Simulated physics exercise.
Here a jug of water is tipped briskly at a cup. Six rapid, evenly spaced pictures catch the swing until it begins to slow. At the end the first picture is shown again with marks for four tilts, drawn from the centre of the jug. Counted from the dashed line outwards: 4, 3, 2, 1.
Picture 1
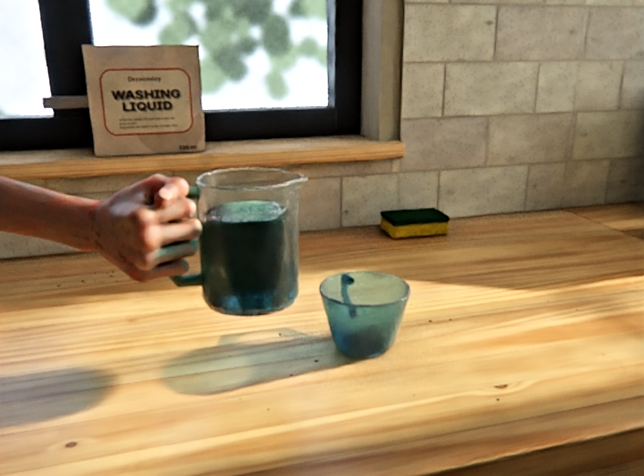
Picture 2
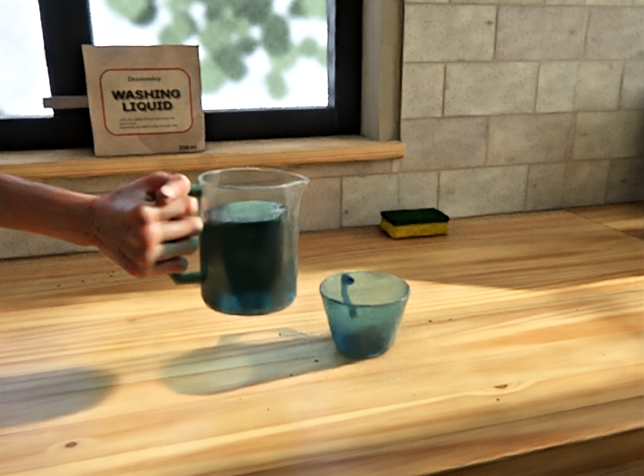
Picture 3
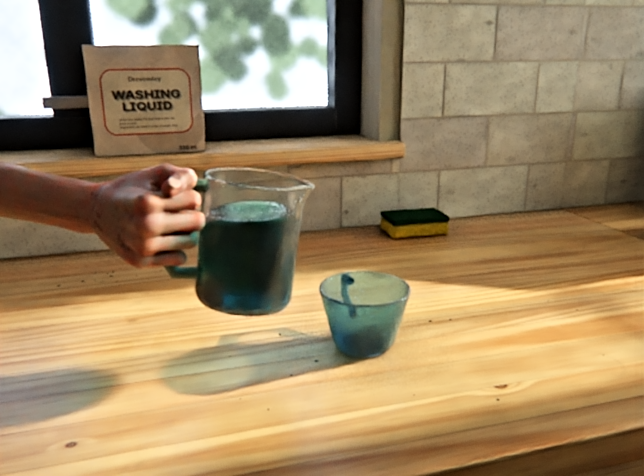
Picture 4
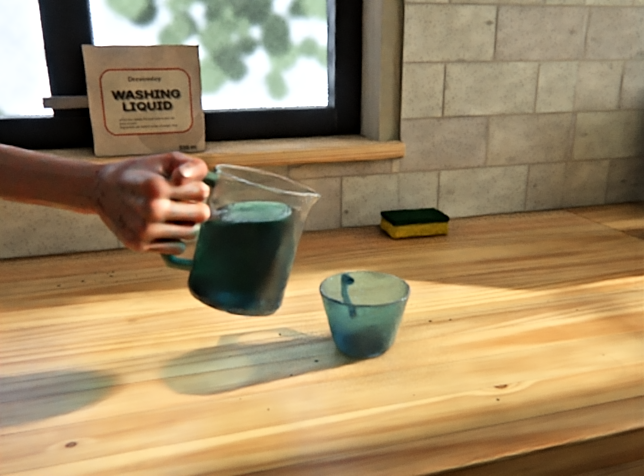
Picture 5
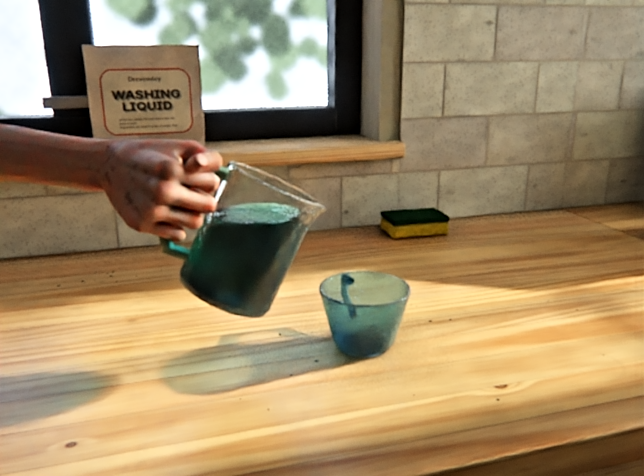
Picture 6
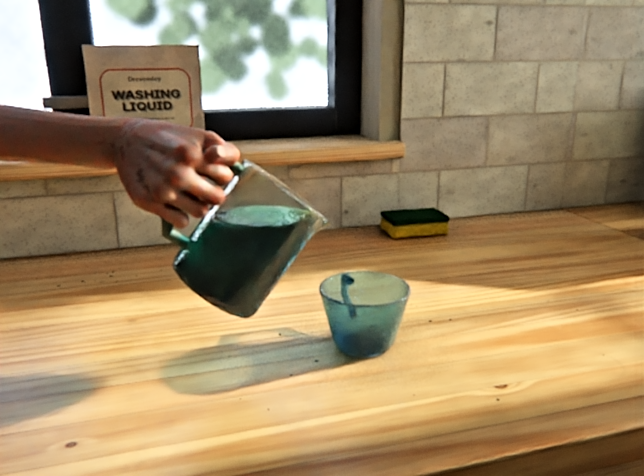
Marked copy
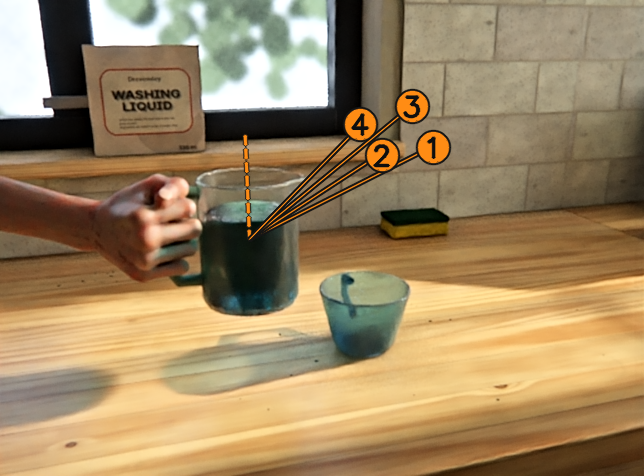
A glass jug of dark blue-green liquid, held by a hand at the left, starts upright and then tilts steadily to the right beside a small bluish cup, which stays still on the sunlit wooden counter.
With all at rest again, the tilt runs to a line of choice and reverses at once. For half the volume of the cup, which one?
I would pick mark 2.
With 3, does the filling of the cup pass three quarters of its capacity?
No, less.
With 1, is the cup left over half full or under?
Over half.
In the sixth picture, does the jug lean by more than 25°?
Yes, it does.
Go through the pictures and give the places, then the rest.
Upright, lip at (305, 177); rim of the cup round (365, 287); nothing has left yet.
Upright, lip at (307, 179); nothing has left yet.
Tipped about 8°, lip at (312, 185); nothing has left yet.
Tipped about 16°, lip at (318, 195); nothing has left yet.
Tipped about 27°, lip at (324, 207); nothing has left yet.
Tipped about 38°, lip at (328, 222); nothing has left yet.
On the marked copy, 1 at (417, 153); 2 at (366, 162); 3 at (399, 116); 4 at (348, 137).
If 1 is chosen, the cup ends with about 76 % of what it can hold.
If 2 is chosen, the cup ends with about 51 % of what it can hold.
If 3 is chosen, the cup ends with about 32 % of what it can hold.
If 4 is chosen, the cup ends with about 18 % of what it can hold.
